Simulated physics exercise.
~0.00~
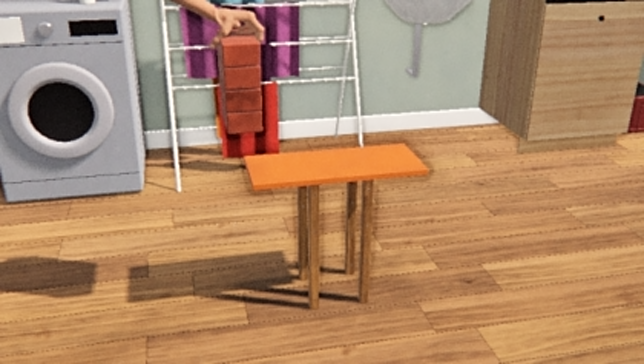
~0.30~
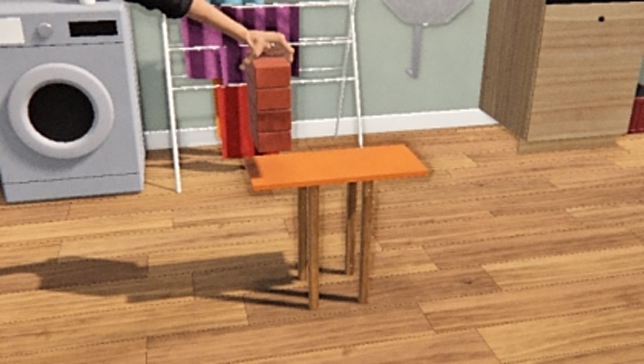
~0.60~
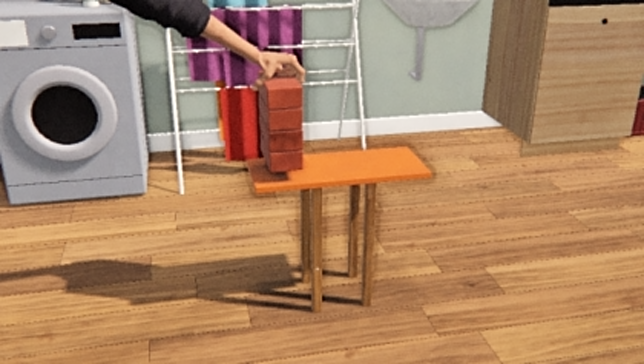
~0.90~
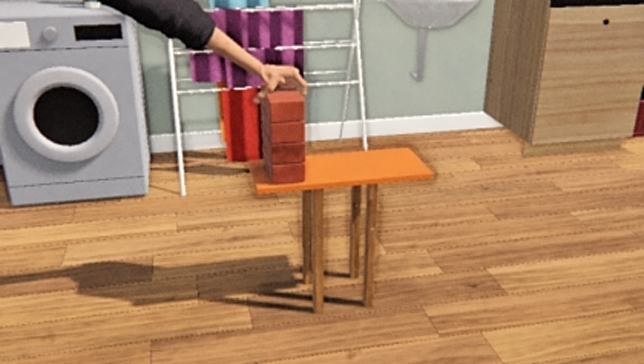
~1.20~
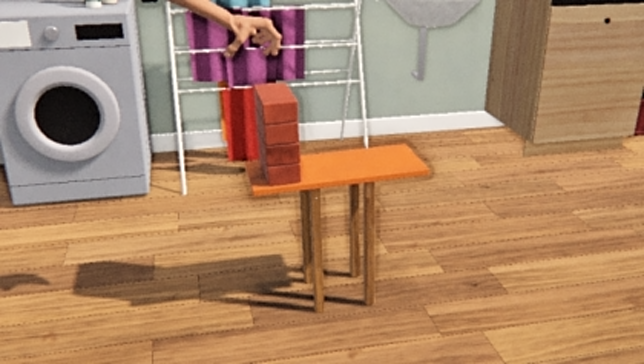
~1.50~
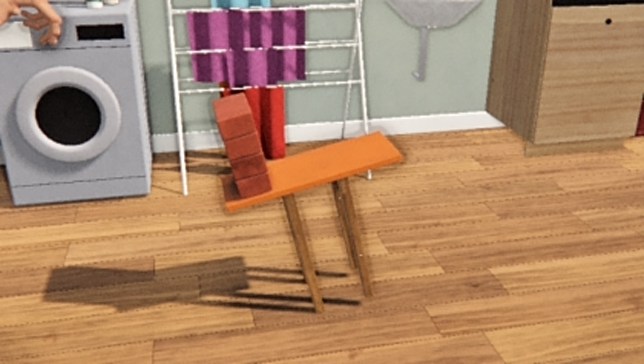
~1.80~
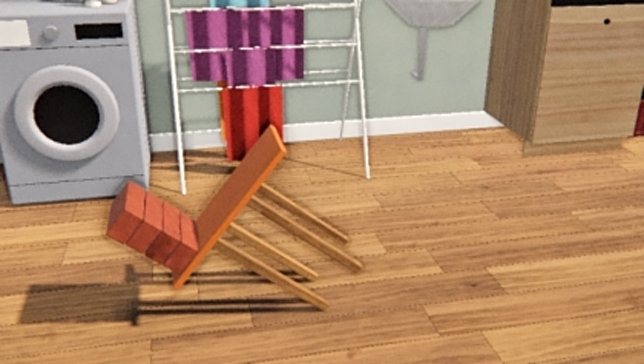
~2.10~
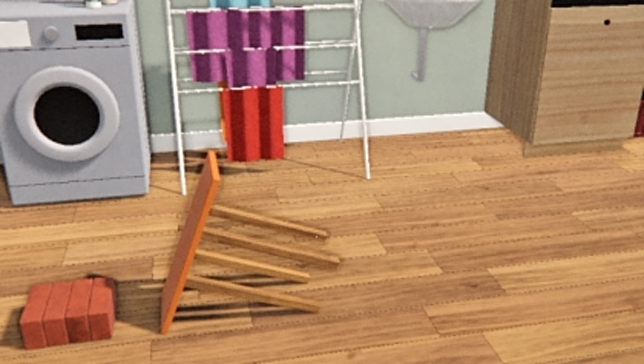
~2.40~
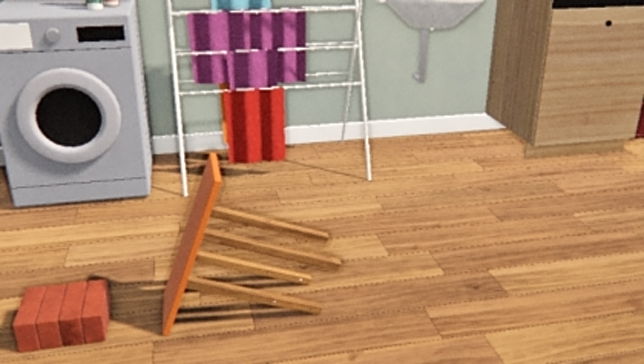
At first, a hand holds a stack of red bricks above the left side of a small orange table with thin wooden legs, in a room with a washing machine and a drying rack. The hand lowers the bricks onto the table's left end, and the table stays upright. The fingers then let go and the arm draws back to the left. Soon the table tips left, its right side rising as the bricks lean with it. The bricks drop to the floor at the lower left, and the table ends toppled on its side, legs pointing right.
